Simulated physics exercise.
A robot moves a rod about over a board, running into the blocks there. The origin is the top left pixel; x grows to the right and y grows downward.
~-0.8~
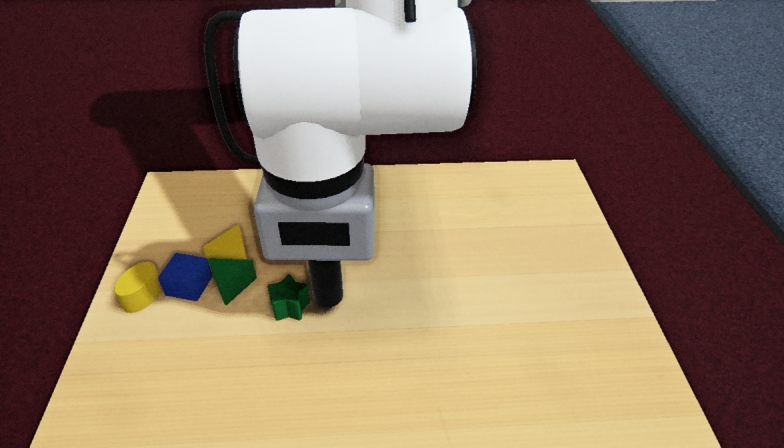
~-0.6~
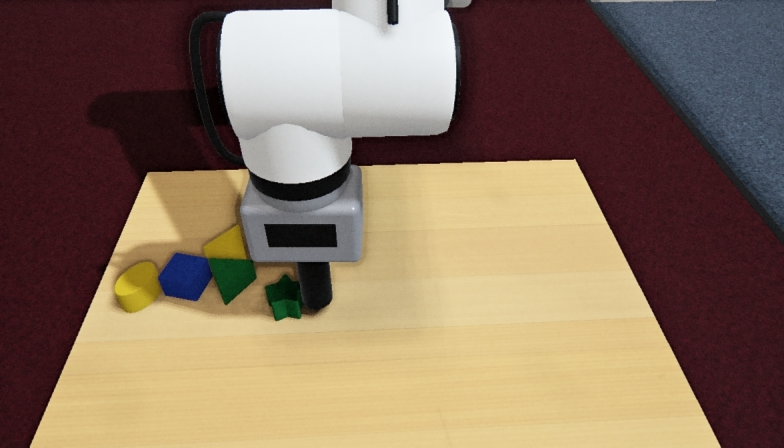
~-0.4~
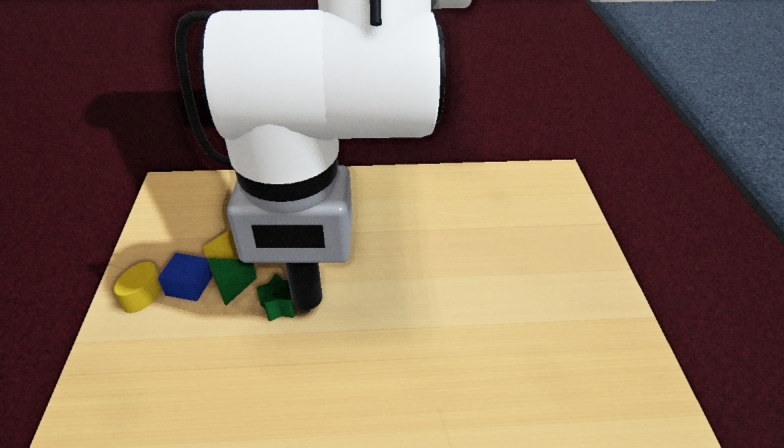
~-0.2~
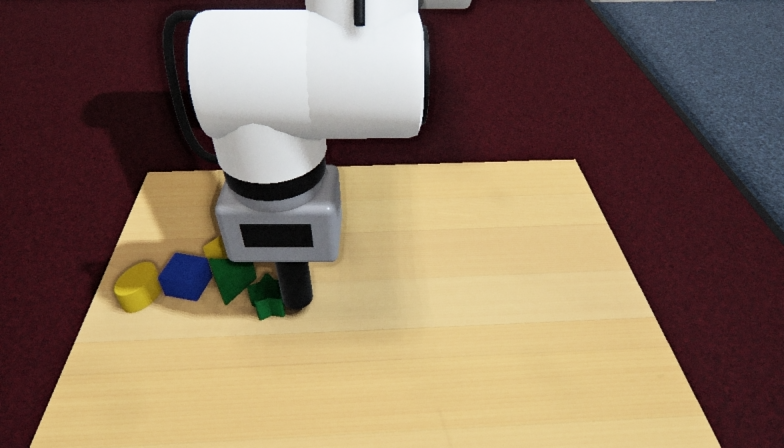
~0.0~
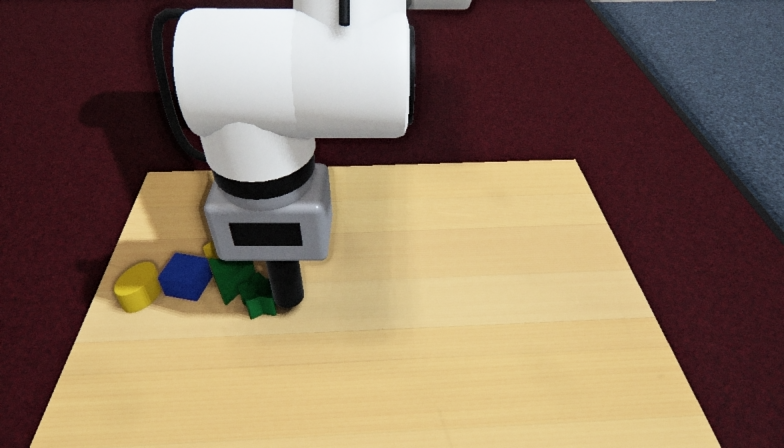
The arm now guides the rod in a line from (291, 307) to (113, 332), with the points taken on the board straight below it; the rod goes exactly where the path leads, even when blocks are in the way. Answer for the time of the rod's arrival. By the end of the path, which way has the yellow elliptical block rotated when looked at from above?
Looking down: Anticlockwise.
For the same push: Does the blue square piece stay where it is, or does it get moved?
Shifted out of place.
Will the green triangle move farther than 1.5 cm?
That would be a yes.
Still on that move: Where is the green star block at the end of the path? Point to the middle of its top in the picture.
My estimate: (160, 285).
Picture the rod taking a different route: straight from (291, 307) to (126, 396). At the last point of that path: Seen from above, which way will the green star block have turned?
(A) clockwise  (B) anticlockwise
A.
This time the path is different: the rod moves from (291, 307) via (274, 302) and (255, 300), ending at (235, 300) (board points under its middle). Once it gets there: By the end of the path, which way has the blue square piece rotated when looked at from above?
I'd predict that, seen from above, the blue square piece rotates counter-clockwise.
What follows on the original path. One third of the way, rod at (230, 304); blue square piece at (175, 263); green triangle at (208, 262), turned 35° clockwise; green star block at (202, 286), turned 25° clockwise.
Two thirds of the way, rod at (168, 313); yellow elliptical block at (128, 276), turned 25° anticlockwise; blue square piece at (169, 254); green triangle at (202, 258), turned 40° clockwise; green star block at (166, 283), turned 70° clockwise.
At the end, rod at (108, 321); yellow elliptical block at (128, 276), turned 25° anticlockwise; blue square piece at (169, 254); green triangle at (202, 258), turned 40° clockwise; green star block at (161, 283), turned 85° clockwise.
